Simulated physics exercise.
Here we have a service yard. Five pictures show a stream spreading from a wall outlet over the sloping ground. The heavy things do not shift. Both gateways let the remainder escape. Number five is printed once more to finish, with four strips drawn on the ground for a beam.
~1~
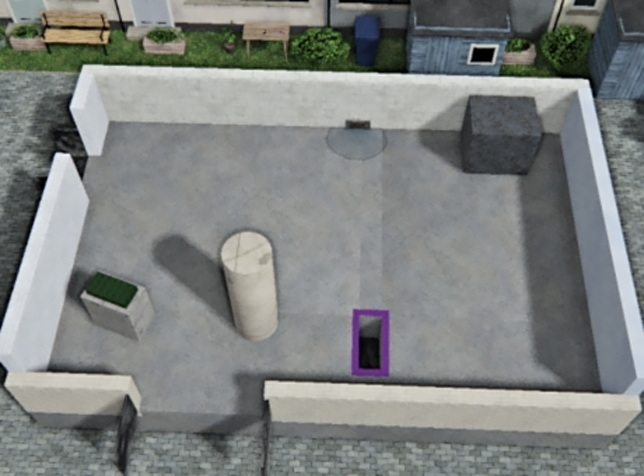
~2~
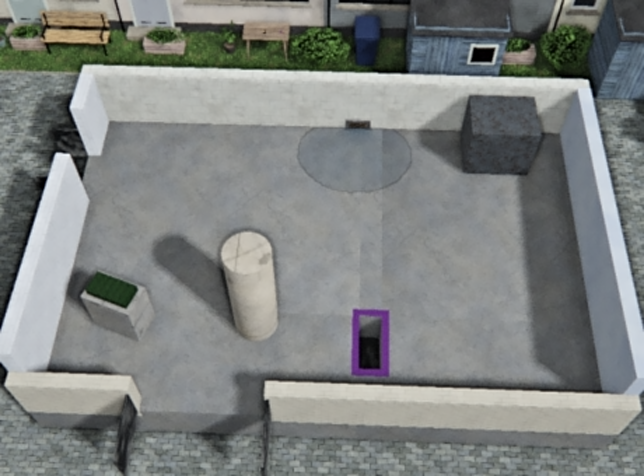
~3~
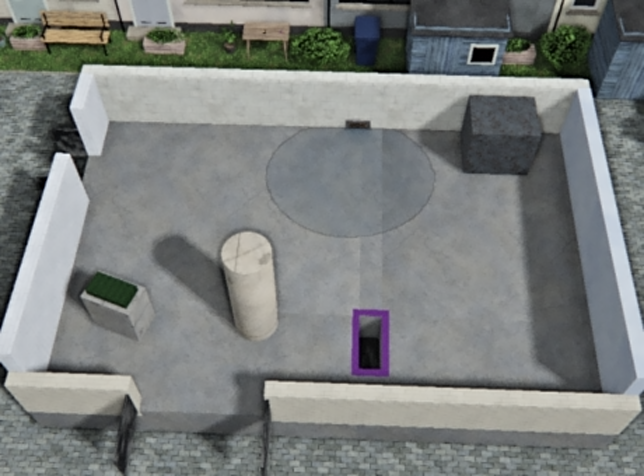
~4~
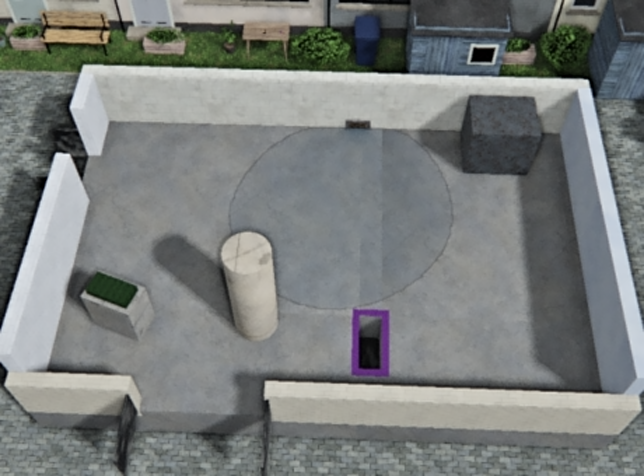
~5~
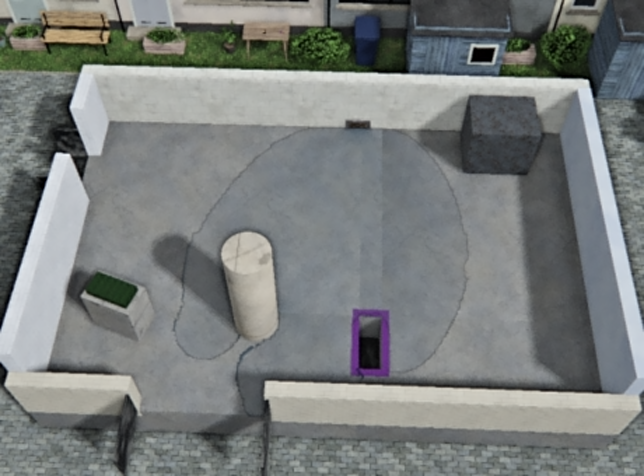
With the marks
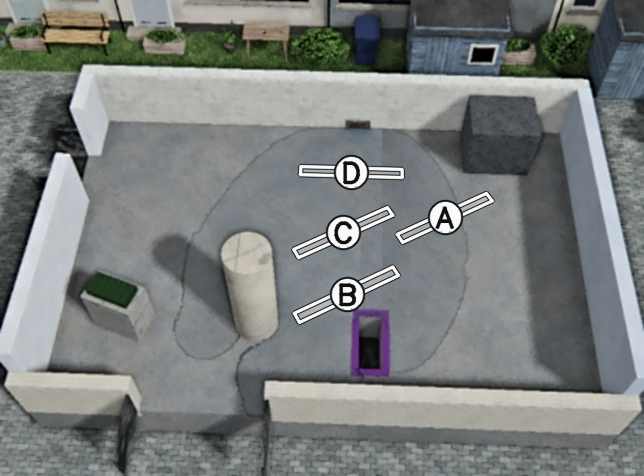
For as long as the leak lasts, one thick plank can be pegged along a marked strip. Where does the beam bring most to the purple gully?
Go for A.
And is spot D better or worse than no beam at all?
Worse.
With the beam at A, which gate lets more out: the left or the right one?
The right gate.
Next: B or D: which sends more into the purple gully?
That is spot B.
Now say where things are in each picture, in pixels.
Outfall at (358, 124); purple gully at (371, 342); open gate at (205, 400); open gate at (95, 178); 2 % of the ground under water, visible out to (356, 155); purple gully still dry, in the first frame.
In the second frame, 5 % of the ground under water, visible out to (386, 185); purple gully still dry.
In the third frame, 12 % of the ground under water, visible out to (364, 234); purple gully still dry.
In the fourth frame, 23 % of the ground under water, visible out to (312, 301); purple gully still dry.
In the fifth frame, 35 % of the ground under water, visible out to (191, 344); purple gully taking water.
In white, A from (399, 238) to (489, 197); B from (296, 317) to (395, 271); C from (296, 253) to (390, 211); D from (300, 170) to (402, 173).
With A, about 32 % of the stream goes into the purple gully, about 65 % out by the gates.
With B, about 16 % of the stream goes into the purple gully, about 80 % out by the gates.
With C, about 13 % of the stream goes into the purple gully, about 83 % out by the gates.
With D, about 12 % of the stream goes into the purple gully, about 85 % out by the gates.
